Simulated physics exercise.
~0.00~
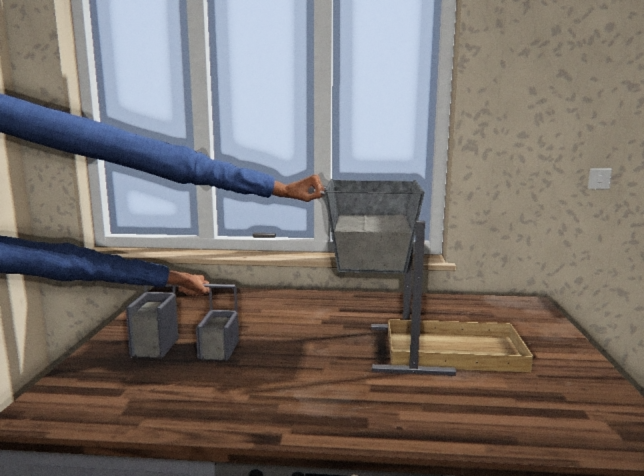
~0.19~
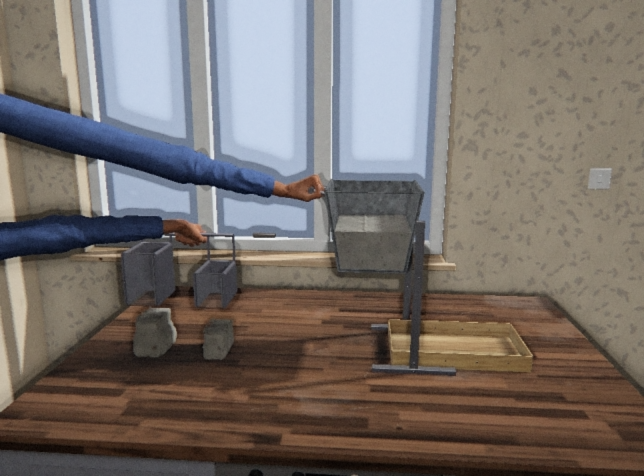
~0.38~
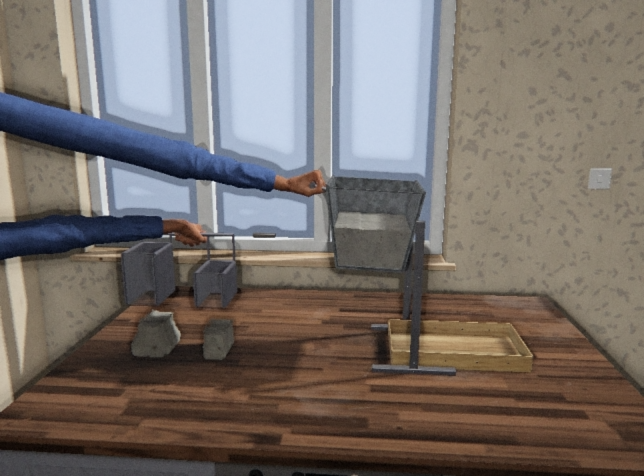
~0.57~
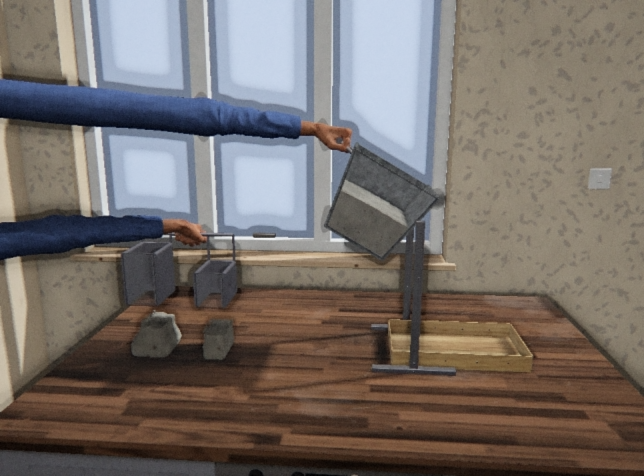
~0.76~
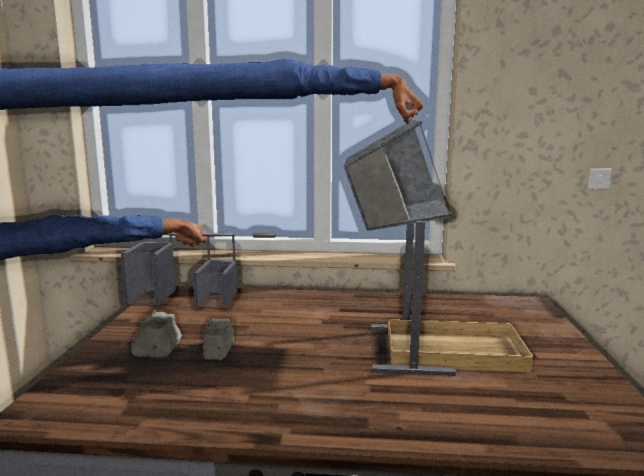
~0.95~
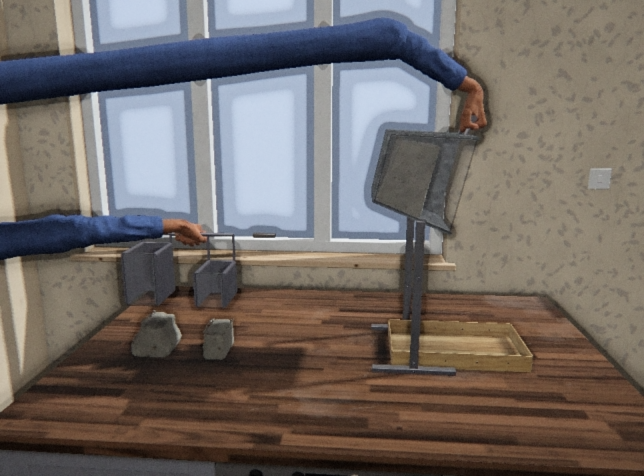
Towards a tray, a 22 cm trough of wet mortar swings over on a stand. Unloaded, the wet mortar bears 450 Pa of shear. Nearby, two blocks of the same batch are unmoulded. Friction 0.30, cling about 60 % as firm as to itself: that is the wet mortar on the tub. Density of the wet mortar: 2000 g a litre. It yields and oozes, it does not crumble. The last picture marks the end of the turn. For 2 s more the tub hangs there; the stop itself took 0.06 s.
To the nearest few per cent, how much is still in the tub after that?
About 0 %.
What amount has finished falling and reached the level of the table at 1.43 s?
By then close to 55 % is down.
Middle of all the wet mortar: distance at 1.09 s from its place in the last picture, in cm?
Roughly 10 centimetres.
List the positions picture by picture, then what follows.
Handle-side rim at (328, 191), tilt 0 degrees; crest of the wet mortar at (405, 232); block heights 14 cm, 8.7 cm (left to right), in the first picture.
Handle-side rim at (328, 191), tilt 0 degrees; crest of the wet mortar at (405, 232); block heights 12 cm, 8.6 cm (left to right), in the second picture.
Handle-side rim at (329, 187), tilt 3 degrees; crest of the wet mortar at (339, 227); block heights 11 cm, 8.6 cm (left to right), in the third picture.
Handle-side rim at (357, 149), tilt 30 degrees; crest of the wet mortar at (345, 191); block heights 10 cm, 8.5 cm (left to right), in the fourth picture.
Handle-side rim at (421, 125), tilt 69 degrees; crest of the wet mortar at (383, 149); block heights 10 cm, 8.5 cm (left to right), in the fifth picture.
Handle-side rim at (478, 141), tilt 102 degrees; crest of the wet mortar at (405, 142); block heights 10 cm, 8.5 cm (left to right), in the sixth picture.
After 1.09 s, the tub is at 103 degrees and holds 94 %.
After 1.26 s, the tub is at 103 degrees and holds 36 %.
After 1.43 s, the tub is at 103 degrees and holds 11 %.
After 1.60 s, the tub is at 103 degrees and holds 0 %.
After 2.95 s, the tub is at 103 degrees and holds 0 %.
